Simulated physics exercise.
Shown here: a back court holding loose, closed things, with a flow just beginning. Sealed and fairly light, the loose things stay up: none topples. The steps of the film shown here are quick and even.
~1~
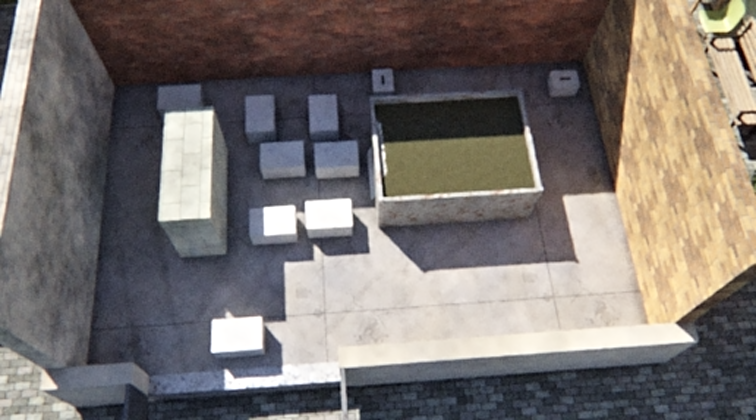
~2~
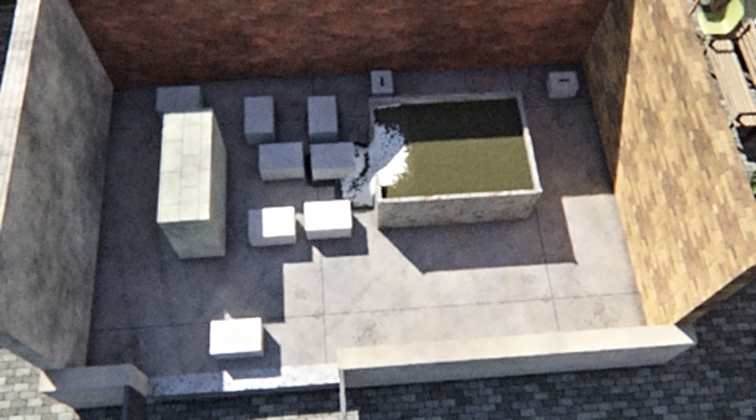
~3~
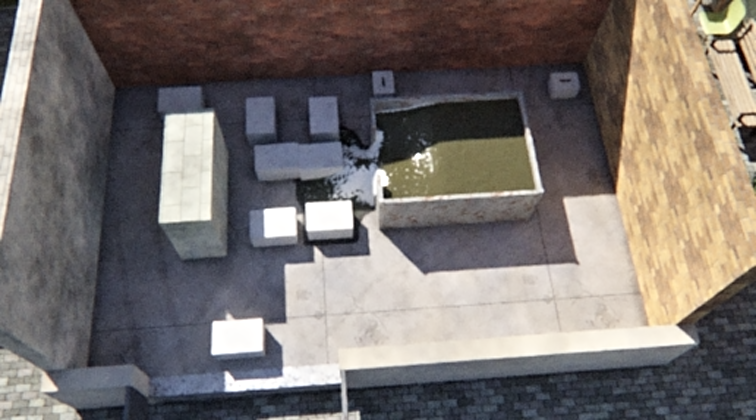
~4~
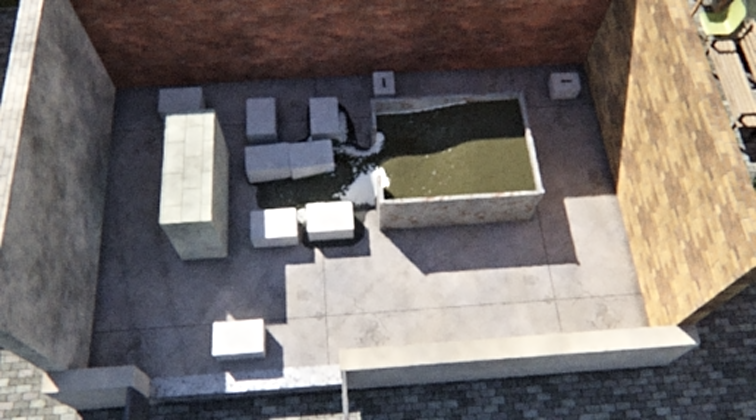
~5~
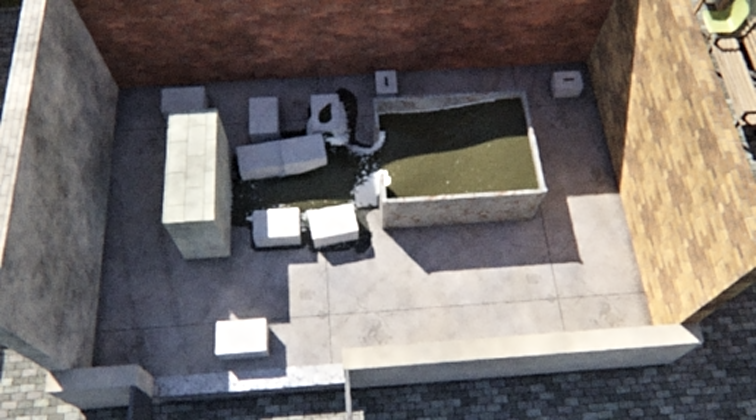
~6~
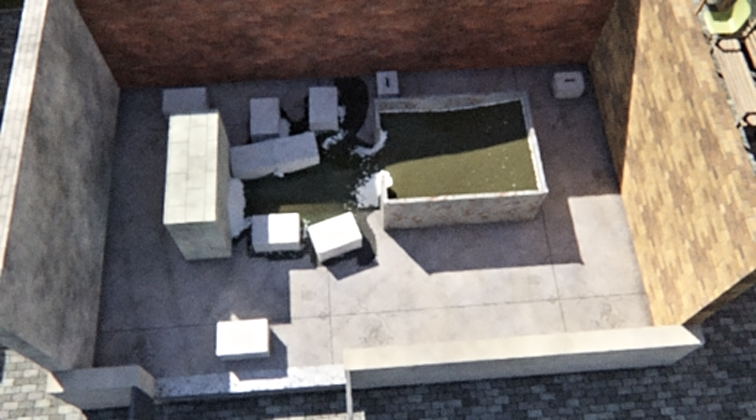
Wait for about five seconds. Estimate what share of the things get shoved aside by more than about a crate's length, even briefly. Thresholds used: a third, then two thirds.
So the part that moves far is the two-thirds mark or beyond.
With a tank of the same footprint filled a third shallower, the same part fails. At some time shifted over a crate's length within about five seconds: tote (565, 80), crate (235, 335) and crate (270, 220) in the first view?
In sequence: Fell short, went the distance and went the distance.
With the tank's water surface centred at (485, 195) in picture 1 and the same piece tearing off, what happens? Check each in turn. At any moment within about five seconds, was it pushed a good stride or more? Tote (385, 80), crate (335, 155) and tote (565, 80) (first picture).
Far enough, Not far, Not far.
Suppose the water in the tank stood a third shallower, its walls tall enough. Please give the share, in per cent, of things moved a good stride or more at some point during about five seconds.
Share displaced: Approx. 80 percent.
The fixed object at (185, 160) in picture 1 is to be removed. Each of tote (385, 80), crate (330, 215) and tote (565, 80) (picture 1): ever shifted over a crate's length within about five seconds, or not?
Outcome, each in turn - never cleared it / passed the mark / never cleared it.
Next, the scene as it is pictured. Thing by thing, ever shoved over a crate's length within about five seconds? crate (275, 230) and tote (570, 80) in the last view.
Note, in order: Past that mark / within that.
A moment on, 3 of 10 are well off their spots; 2 afloat.
Next, 8 of 10 are well off their spots; 3 afloat.
Later, 8 of 10 are well off their spots; 3 afloat.
In the end, 9 of 10 are well off their spots, and 9 have been at some point; 5 afloat.
